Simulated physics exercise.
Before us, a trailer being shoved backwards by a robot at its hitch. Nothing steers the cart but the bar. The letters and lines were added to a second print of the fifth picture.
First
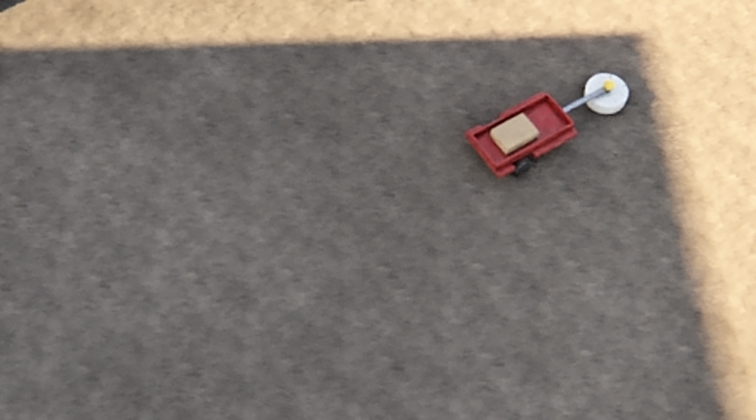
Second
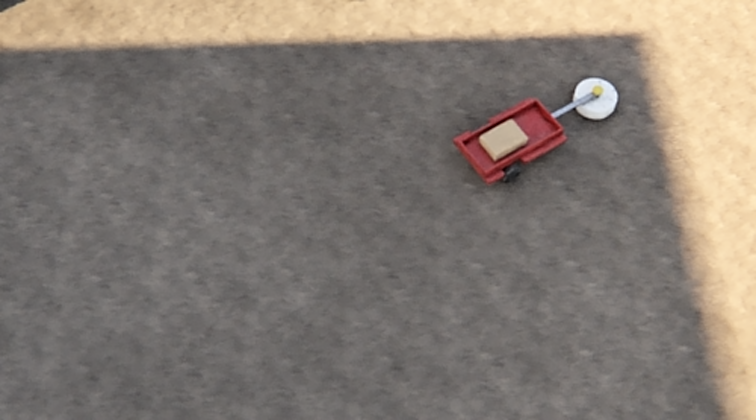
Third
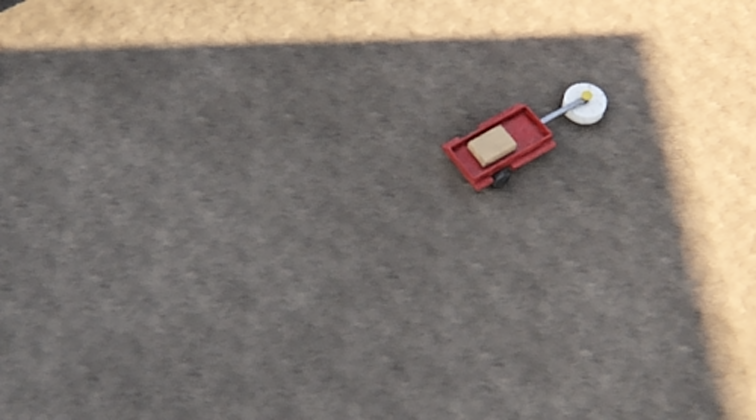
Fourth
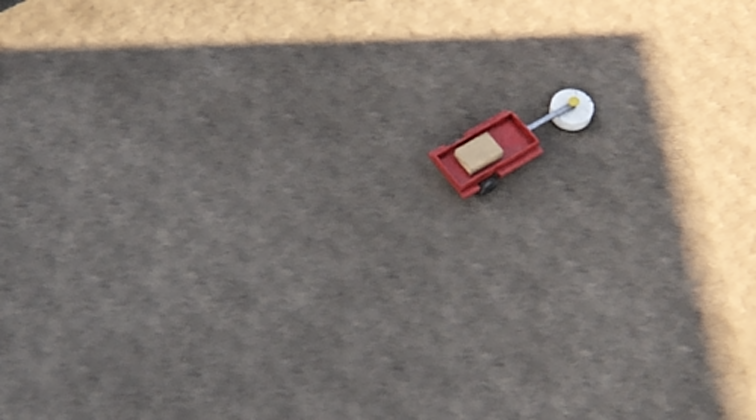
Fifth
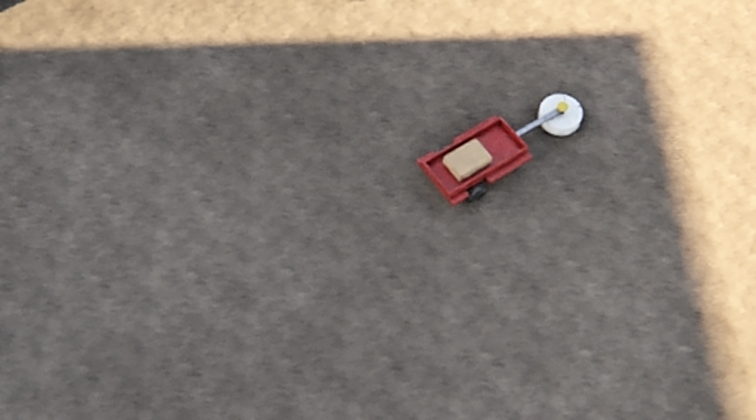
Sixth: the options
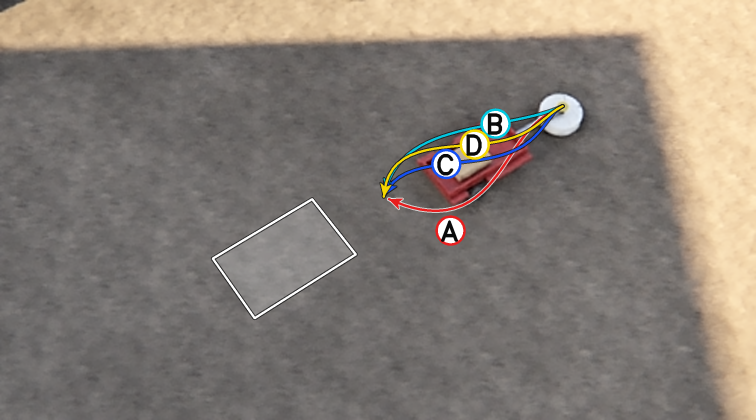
Red cart carrying a tan block rolling slowly backwards down and left across grey ground, pushed by a round white robot.
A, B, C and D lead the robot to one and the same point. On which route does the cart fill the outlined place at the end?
It should follow C.
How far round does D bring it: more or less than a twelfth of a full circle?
Less than that.
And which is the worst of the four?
The widest miss is B.
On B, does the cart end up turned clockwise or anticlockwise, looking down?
Anticlockwise.
On the copy, A from (563, 106) via (496, 176) to (389, 199); B from (563, 106) via (457, 132) to (385, 192); C from (563, 106) via (479, 160) to (385, 194); D from (563, 106) via (467, 145) to (384, 197); the bay at (284, 257).
On C. First, robot (511, 158), cart (410, 192).
Then, robot (437, 172), cart (341, 221).
Finally, robot (384, 203), cart (285, 258); the cart stands in the bay.
By contrast, A leaves the cart at (269, 223), out of the bay; B leaves the cart at (354, 301), out of the bay; D leaves the cart at (315, 285), out of the bay.
